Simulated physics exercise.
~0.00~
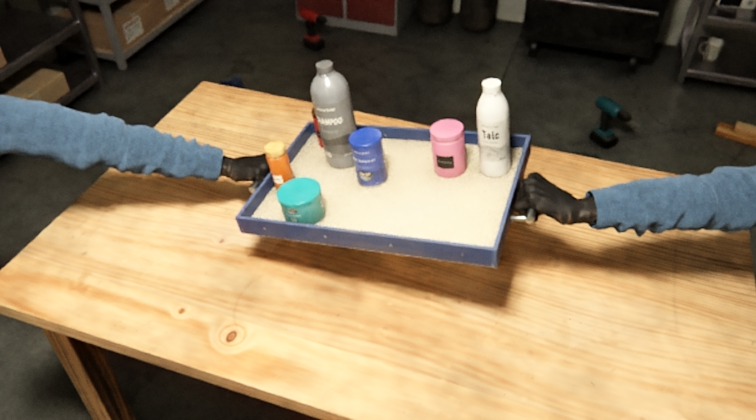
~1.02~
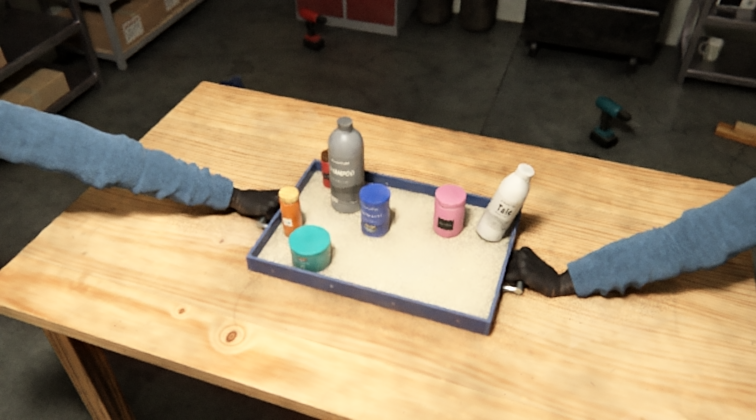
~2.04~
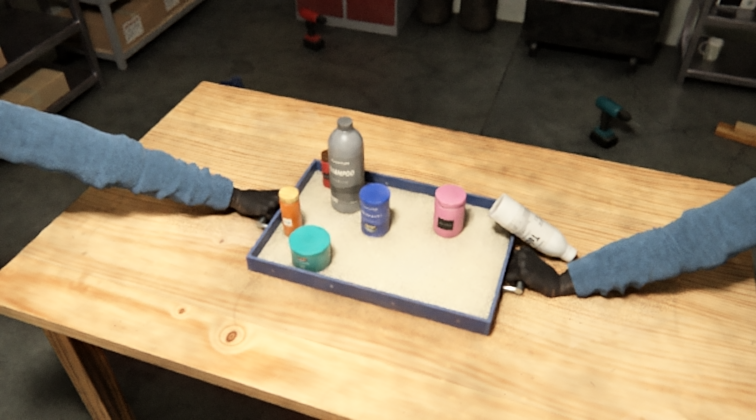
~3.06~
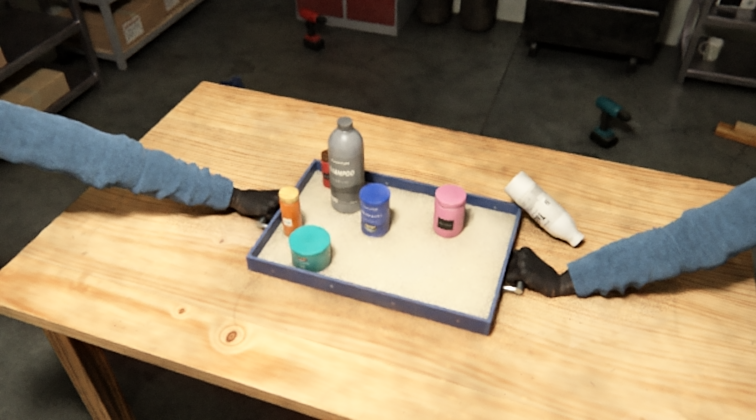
A tray is lowered onto the table, and its white bottle topples off the right side.
